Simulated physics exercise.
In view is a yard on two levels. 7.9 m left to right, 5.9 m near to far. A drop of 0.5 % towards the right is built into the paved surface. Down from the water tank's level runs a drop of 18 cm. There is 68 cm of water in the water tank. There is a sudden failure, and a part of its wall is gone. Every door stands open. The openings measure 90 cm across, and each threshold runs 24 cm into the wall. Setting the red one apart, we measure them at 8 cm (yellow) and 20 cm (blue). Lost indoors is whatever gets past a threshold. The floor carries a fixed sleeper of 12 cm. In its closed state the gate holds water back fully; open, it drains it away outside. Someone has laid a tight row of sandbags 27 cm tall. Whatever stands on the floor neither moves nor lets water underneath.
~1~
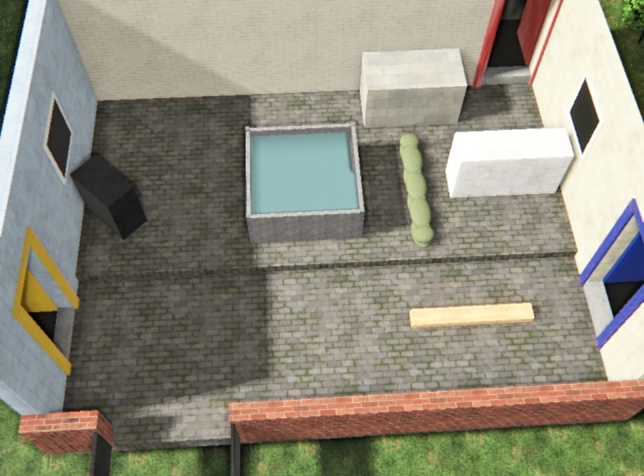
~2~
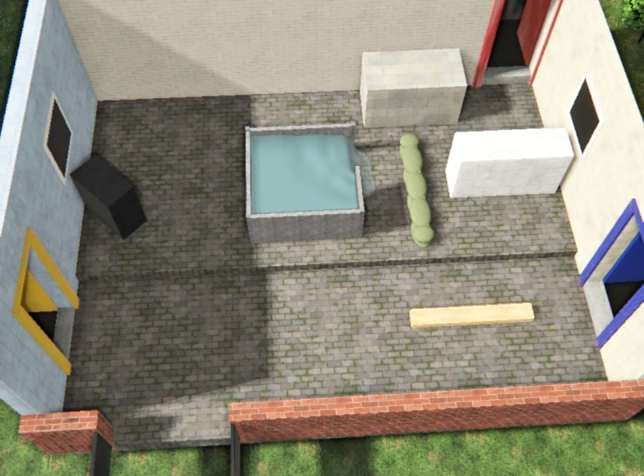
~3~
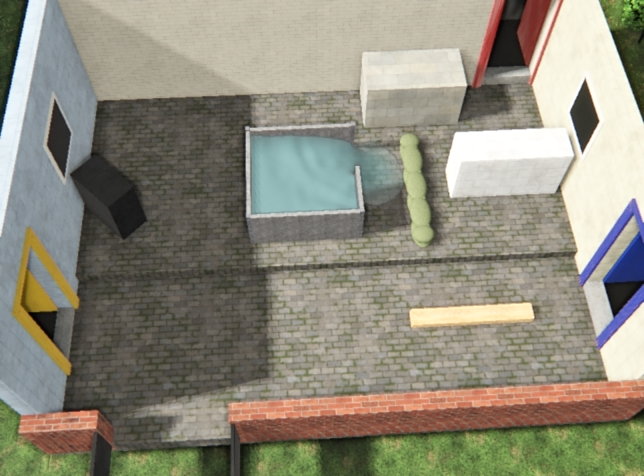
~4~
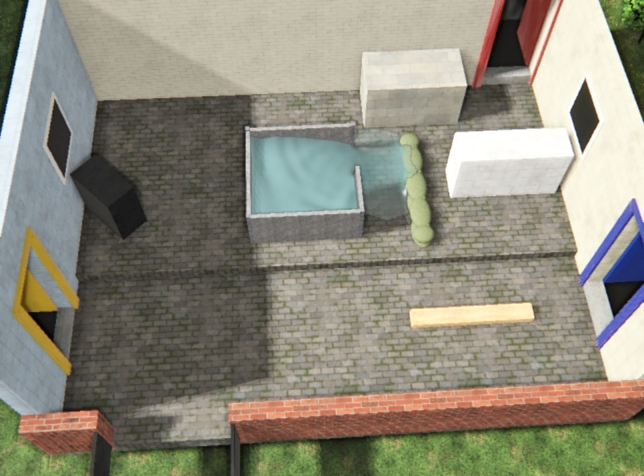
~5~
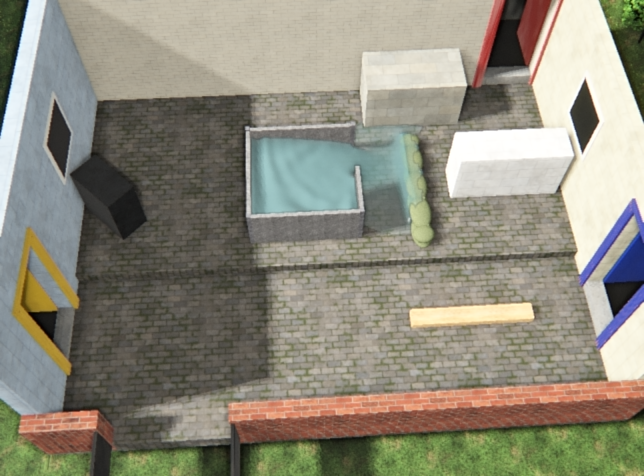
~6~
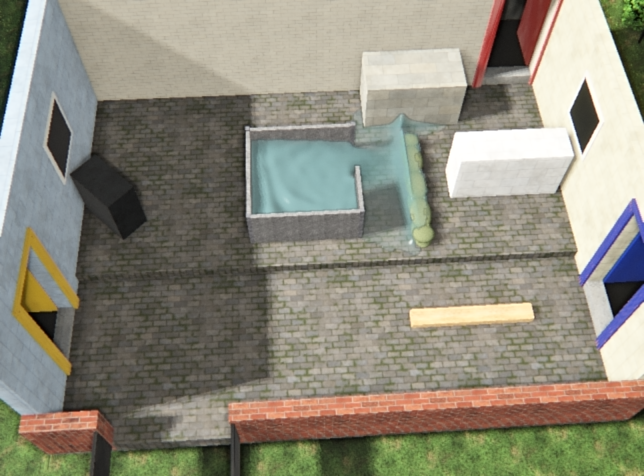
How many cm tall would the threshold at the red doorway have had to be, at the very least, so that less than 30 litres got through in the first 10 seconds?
It needed to be roughly 11.5 cm tall.
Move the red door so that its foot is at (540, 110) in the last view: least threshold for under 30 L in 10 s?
Roughly 11.5 cm.
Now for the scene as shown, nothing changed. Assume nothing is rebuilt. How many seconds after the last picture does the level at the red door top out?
Near 3.0 seconds.
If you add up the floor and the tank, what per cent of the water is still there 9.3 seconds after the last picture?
About 98 in every hundred.
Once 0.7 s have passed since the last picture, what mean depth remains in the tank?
It averages near 44 cm.
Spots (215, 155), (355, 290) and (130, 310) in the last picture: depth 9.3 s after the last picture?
First 2, then 1, then 4 cm.
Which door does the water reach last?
It is the yellow one.
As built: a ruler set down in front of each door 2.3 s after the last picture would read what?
Reading in centimetres: Yellow = 0, blue = 1, red = 10.
Then, 0.7 s after the last picture water covers 15 % of the floor, deepest (45 cm) near (399, 166); it has not reached the red door.
Then, 2.3 s after the last picture water covers 40 % of the floor, deepest (30 cm) near (399, 166); 10 cm at the red door, 0 litres in over its 20 cm threshold.
Then, 9.3 s after the last picture water covers 85 % of the floor, deepest (12 cm) near (457, 91); 11 cm at the red door, 0 litres in over its 20 cm threshold.
At the red door as built, the water peaked near 16 cm, 3.1 s after the last picture.
Run again over the same 10 s with other heights there, 60 litres in over 9.5 cm, 19 litres over 13 cm. The limit of 30 litres is kept from about 11.5 cm up.
